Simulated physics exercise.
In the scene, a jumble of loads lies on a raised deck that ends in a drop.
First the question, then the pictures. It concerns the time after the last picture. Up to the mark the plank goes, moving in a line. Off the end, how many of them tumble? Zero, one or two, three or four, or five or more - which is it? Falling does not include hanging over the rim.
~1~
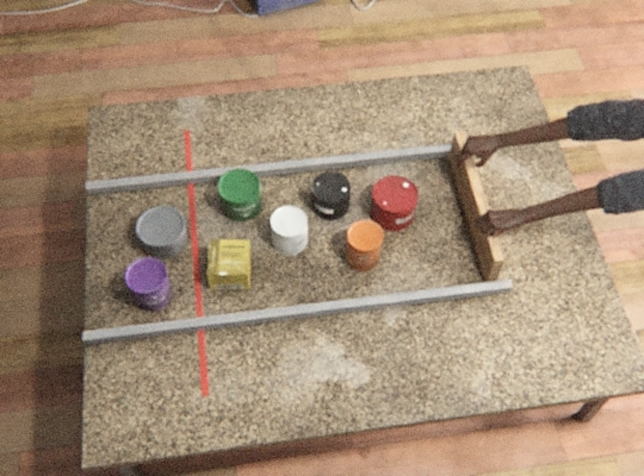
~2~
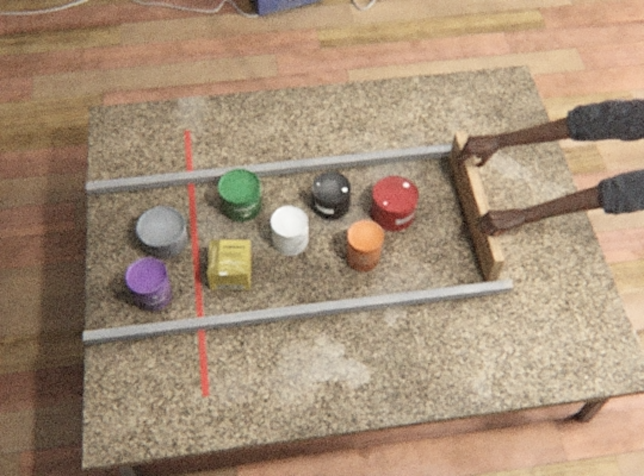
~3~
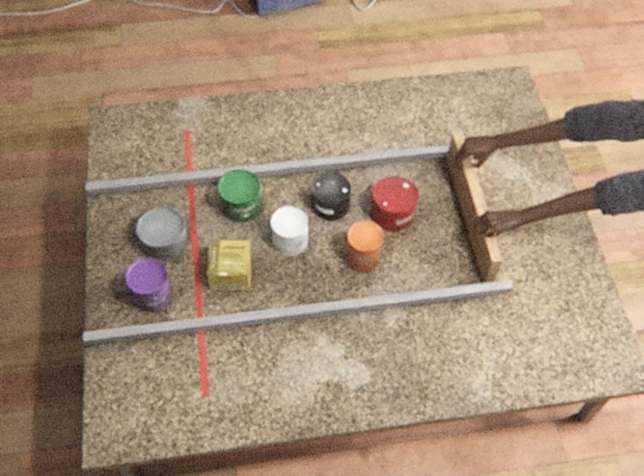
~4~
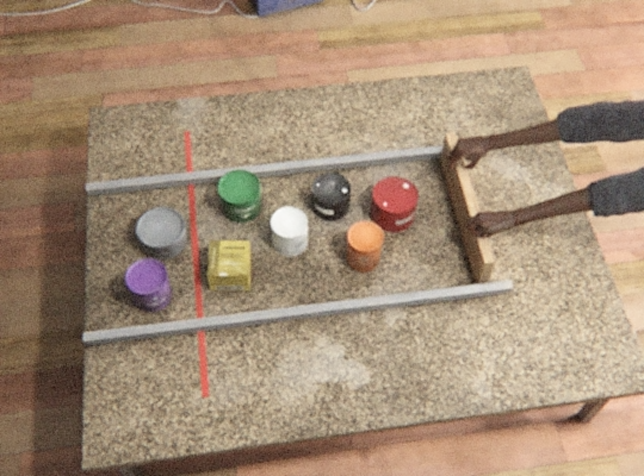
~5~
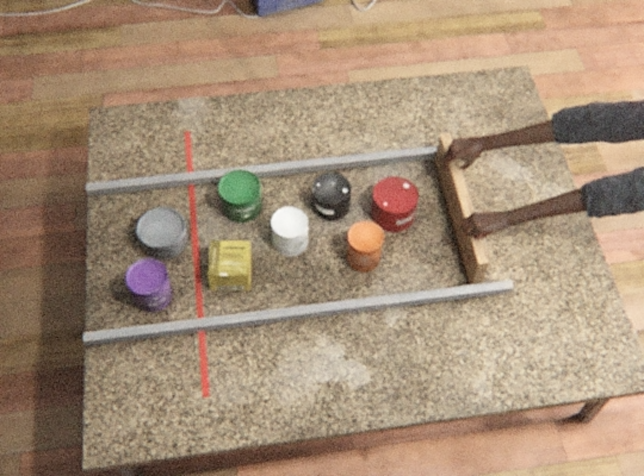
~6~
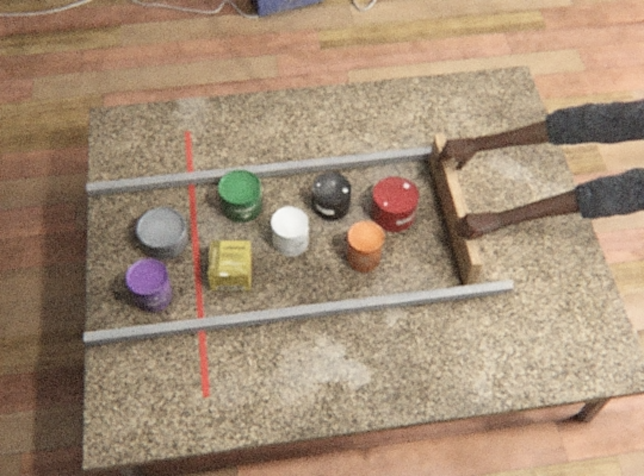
The right band is zero.
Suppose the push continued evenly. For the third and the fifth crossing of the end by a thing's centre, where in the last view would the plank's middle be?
The first puts it near (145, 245), the next near (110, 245).
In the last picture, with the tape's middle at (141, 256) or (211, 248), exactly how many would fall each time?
First 3, second 0.
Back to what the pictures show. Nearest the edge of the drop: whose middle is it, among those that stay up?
It's the grey pail.
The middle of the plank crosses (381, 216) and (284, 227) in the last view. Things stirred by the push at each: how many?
By the first moment it's 2, by the second it's 6.
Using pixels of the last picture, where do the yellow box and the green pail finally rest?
The first sits around (166, 300), while the other sits around (134, 209).
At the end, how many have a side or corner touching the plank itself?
That would be 3 of them.
Early on, none off yet; purple pail at rest near (150, 286); grey pail at rest near (163, 234); yellow box at rest near (231, 266).
A while later, none off yet; purple pail at rest near (150, 286); grey pail at rest near (163, 234); yellow box travelled a little near (221, 272).
Further along, none off yet; purple pail travelled a little near (132, 296); grey pail travelled a little near (156, 238); yellow box travelled about its own width near (181, 287).
Finally, the number that fall off is zero.
